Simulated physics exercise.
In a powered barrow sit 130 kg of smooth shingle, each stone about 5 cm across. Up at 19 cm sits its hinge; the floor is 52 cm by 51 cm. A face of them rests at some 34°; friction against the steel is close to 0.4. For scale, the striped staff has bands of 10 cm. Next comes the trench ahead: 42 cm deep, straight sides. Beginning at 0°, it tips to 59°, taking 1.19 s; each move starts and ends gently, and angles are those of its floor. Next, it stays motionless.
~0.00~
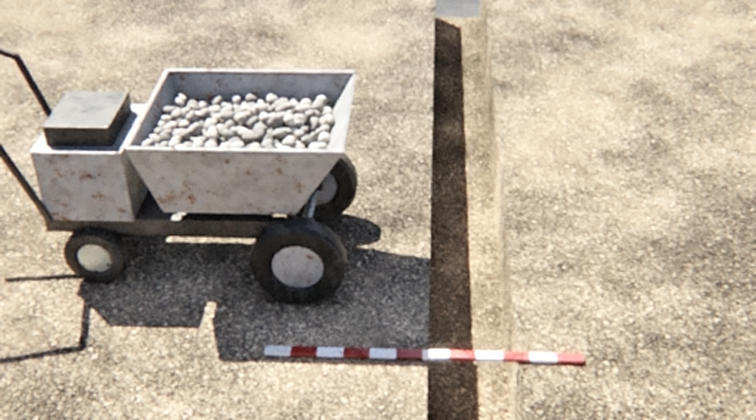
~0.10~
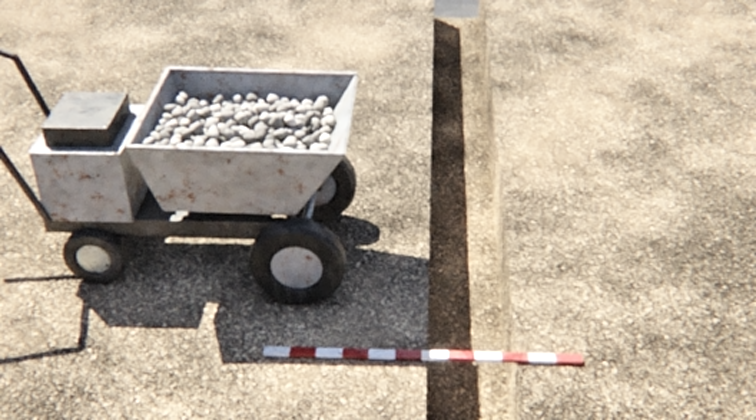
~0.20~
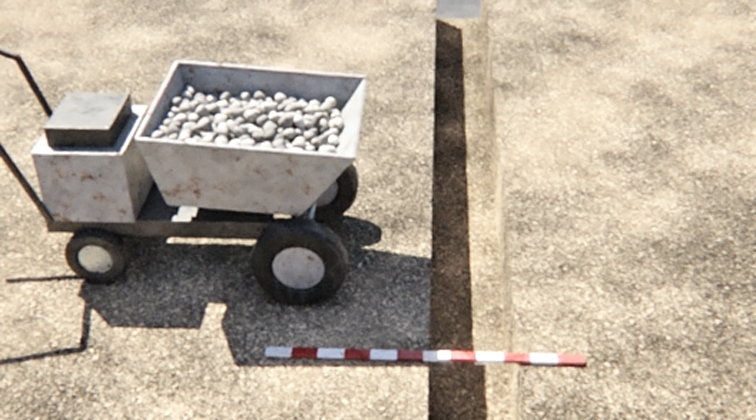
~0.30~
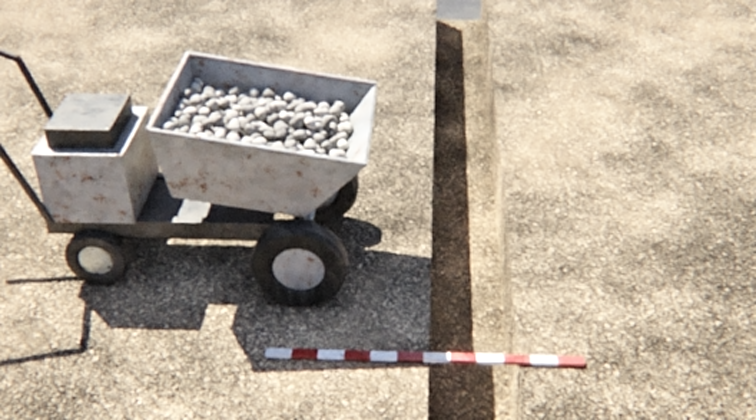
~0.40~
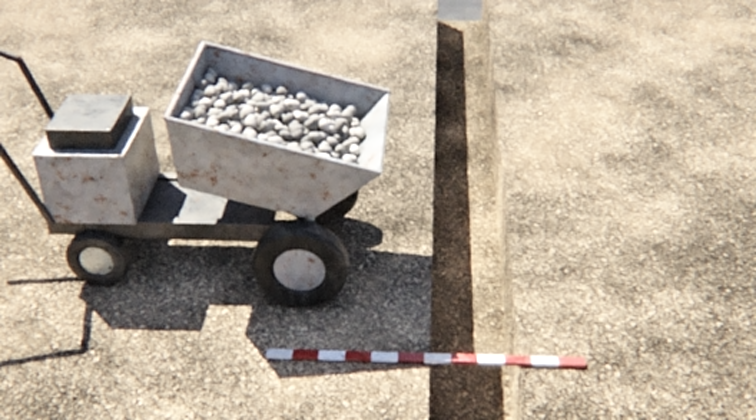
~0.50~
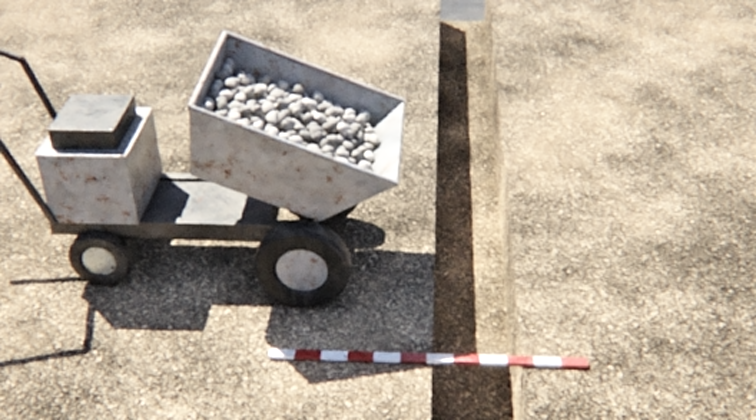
On pale gritty ground beside a narrow trench, a barrow's tray of grey stones tilts rightward.
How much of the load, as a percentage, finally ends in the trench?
I would put it at about 56 per cent.
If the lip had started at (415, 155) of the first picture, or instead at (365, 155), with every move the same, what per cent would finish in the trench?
15 %, then 40 %.
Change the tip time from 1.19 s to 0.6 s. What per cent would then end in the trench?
Expected share: Around 40%.
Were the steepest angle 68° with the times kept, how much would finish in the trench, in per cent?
Trench share: Approx. 85%.
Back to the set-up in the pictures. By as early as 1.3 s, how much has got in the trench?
Roughly 15 percent of the load.
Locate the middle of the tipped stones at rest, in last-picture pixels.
Around (476, 327).
After 0.9 s the floor is at 50°; 100 % in the tray; the foremost stones are at (418, 185).
After 1.3 s the floor is at 59°; 84 % in the tray, 15 % in the trench; the foremost stones are at (514, 288).
After 1.6 s the floor is at 59°; 61 % in the tray, 32 % in the trench, 7 % past the trench; the foremost stones are at (594, 257).
After 3.6 s the floor is at 59°; 36 % in the tray, 56 % in the trench, 8 % past the trench; the foremost stones are at (647, 253).
